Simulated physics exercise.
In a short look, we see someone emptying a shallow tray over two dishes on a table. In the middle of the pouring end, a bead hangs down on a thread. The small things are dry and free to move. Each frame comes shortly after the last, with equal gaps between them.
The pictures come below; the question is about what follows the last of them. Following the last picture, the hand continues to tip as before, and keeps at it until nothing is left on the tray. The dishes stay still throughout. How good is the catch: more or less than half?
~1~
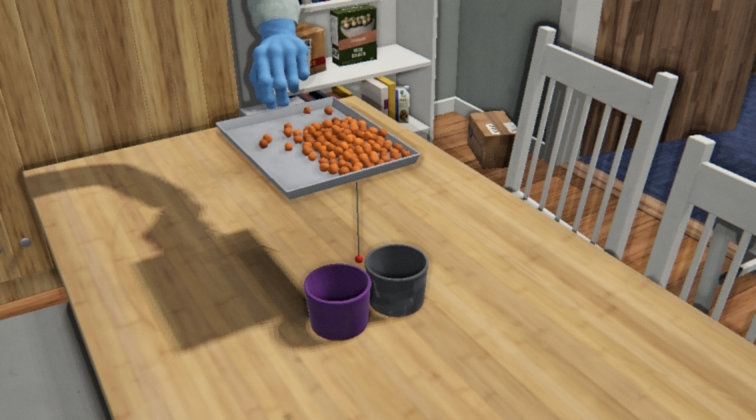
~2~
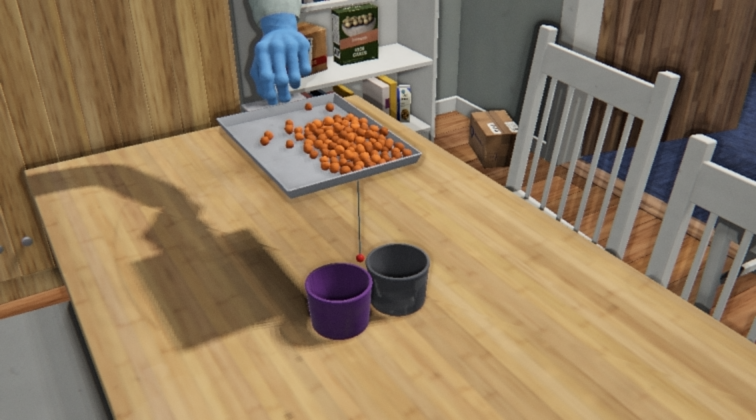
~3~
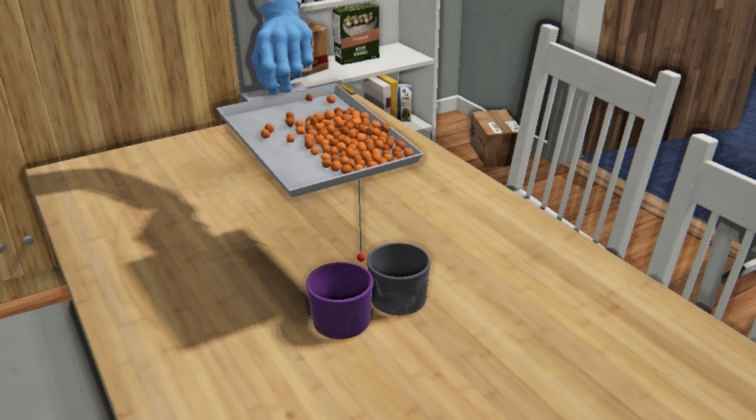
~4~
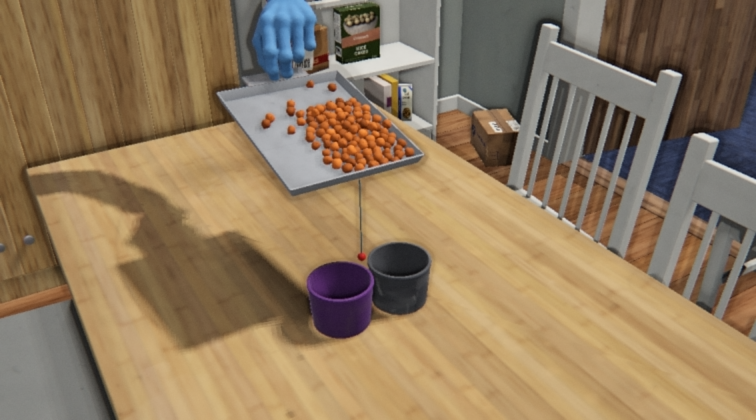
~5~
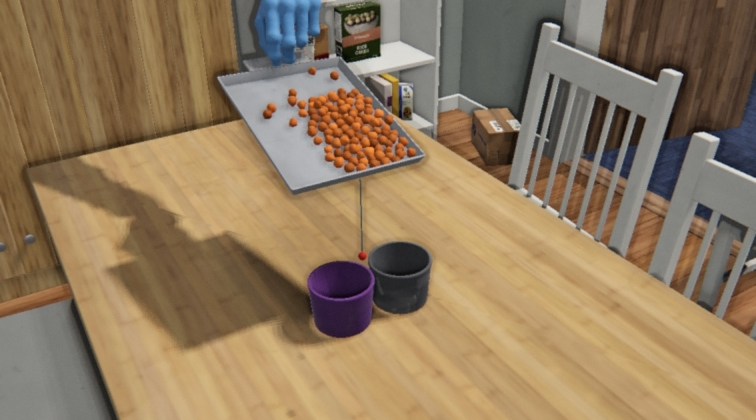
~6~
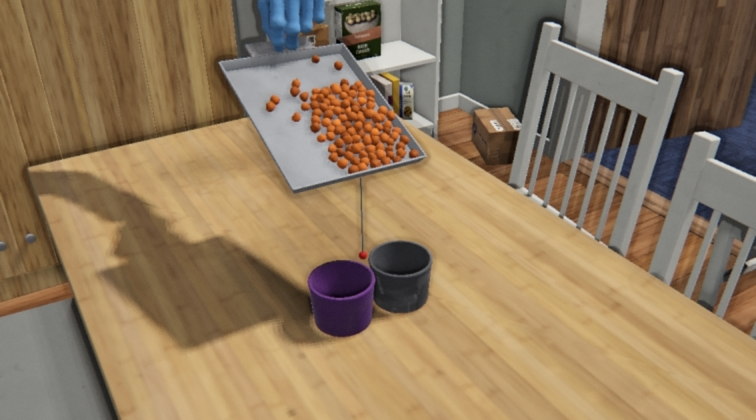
Mostly spilled.
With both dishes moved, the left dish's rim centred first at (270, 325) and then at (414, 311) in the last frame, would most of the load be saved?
Placing 1: A minority of it. Placing 2: A minority of it.
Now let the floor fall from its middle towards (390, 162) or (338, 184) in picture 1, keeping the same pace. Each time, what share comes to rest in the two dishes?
About 50 and 20 percent.
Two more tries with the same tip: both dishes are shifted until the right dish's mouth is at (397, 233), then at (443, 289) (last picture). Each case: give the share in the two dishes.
It works out to 0 percent and then 30 percent.
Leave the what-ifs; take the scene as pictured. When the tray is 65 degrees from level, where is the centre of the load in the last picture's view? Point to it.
Near the pixel (379, 143).
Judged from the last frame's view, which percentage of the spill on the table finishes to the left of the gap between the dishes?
20 per cent or thereabouts.
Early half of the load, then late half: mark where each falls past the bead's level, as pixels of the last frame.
First near (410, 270), later near (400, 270).
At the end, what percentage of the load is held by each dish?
The left dish ends up with around 0 percent of the load, the right dish with around 10 percent.
Soon, tray tipped steeply; nearly all on the tray; a stray few outside both; a small part in the air.
A while on, tray tipped past a quarter turn; a small part on the tray; a stray few in the left dish; a small part in the right dish; about two thirds outside both; about a quarter in the air.
Towards the end, tray tipped past a quarter turn; a stray few in the left dish; a small part in the right dish; most outside both.
Finally, tray tipped past a quarter turn; a stray few in the left dish; a small part in the right dish; most outside both.
